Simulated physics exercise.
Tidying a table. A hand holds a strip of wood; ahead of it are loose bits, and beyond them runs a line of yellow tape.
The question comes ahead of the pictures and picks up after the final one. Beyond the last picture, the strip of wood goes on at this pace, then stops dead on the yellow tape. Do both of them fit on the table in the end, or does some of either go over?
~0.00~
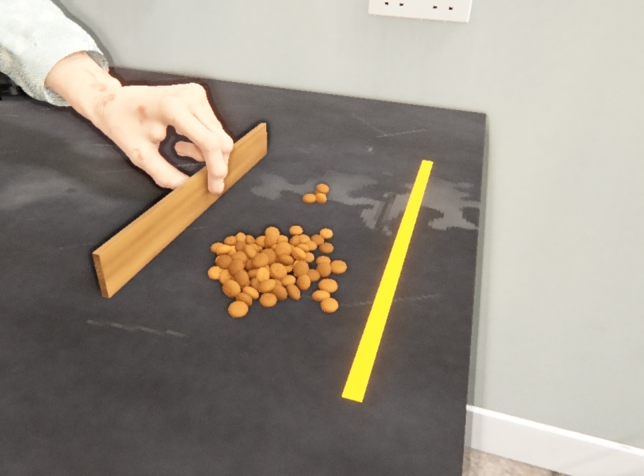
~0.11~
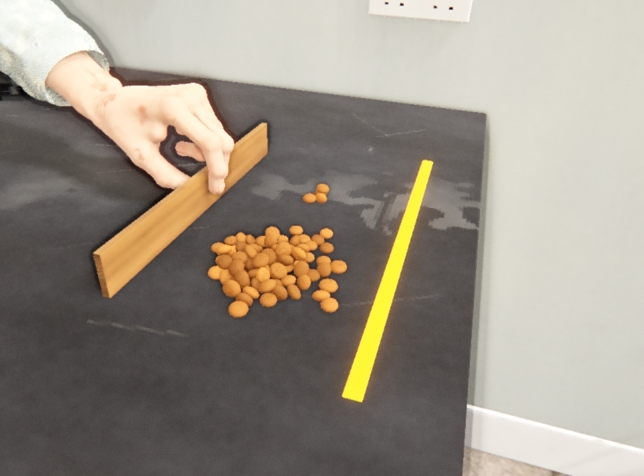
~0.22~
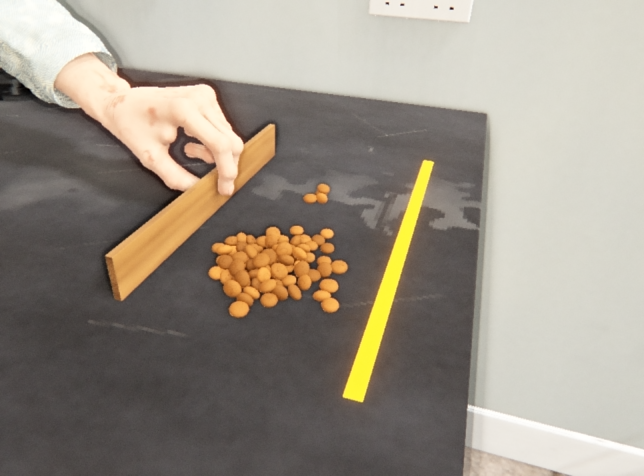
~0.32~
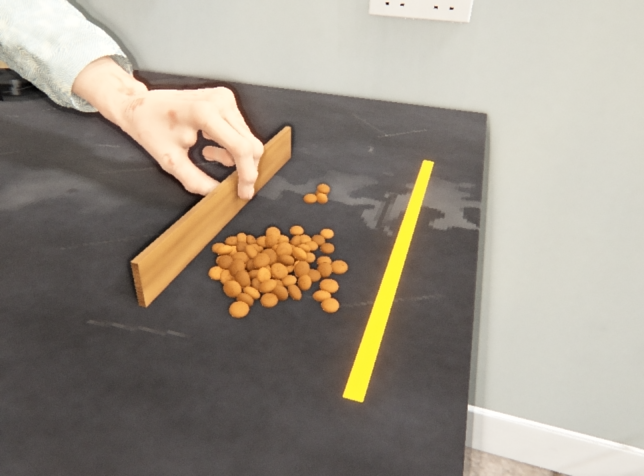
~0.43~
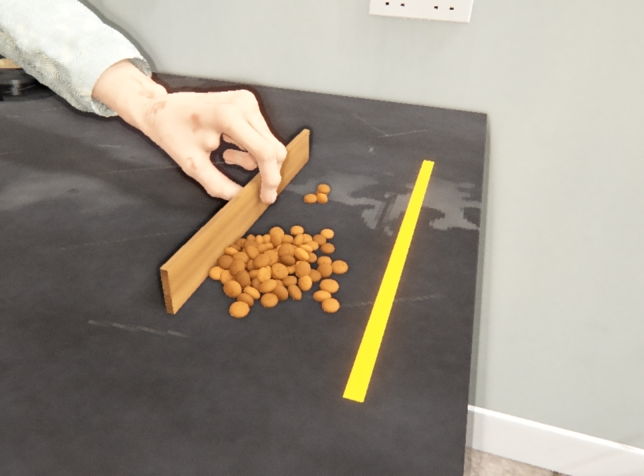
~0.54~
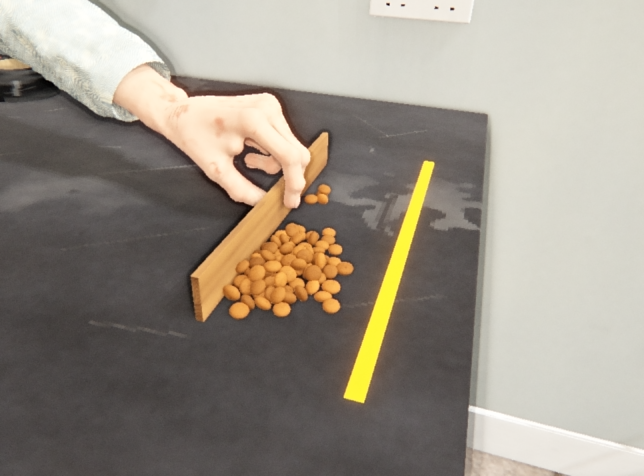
The nearer lot has some go over; the farther lot fits on the table.
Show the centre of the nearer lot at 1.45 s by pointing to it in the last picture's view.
(428, 301), roughly.
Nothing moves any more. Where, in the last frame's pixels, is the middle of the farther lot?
I'd say somewhere about (432, 215).
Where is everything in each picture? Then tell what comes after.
In the first frame, strip of wood (119, 259), at rest; yellow tape (426, 168), about a palm's width from the edge; edge at (477, 259); nearer lot (272, 261), many bits of cat kibble; farther lot (321, 198), a few bits of cat kibble.
In the second frame, strip of wood (120, 259), at rest; farther lot (321, 198).
In the third frame, strip of wood (131, 261); nearer lot (273, 261).
In the fourth frame, strip of wood (155, 267); farther lot (322, 199).
In the fifth frame, strip of wood (183, 273); nearer lot (274, 261), about a tenth pushed along.
In the sixth frame, strip of wood (212, 280); yellow tape (427, 169); edge at (479, 260); nearer lot (288, 262), roughly two thirds pushed along; farther lot (322, 199).
By 0.85 s, strip of wood still moving, near (350, 197); nearer lot all on the table, its front near (401, 305); farther lot all on the table, its front near (374, 206).
By 1.17 s, strip of wood stopped at the yellow tape; nearer lot just a few over the edge; farther lot all on the table, its front near (436, 217).
By 1.45 s, strip of wood stopped at the yellow tape; nearer lot about a tenth over the edge; farther lot all on the table, its front near (436, 217).
When it is over (1.6 s), strip of wood stopped at the yellow tape; nearer lot about a tenth over the edge; farther lot all on the table, its front near (436, 217).
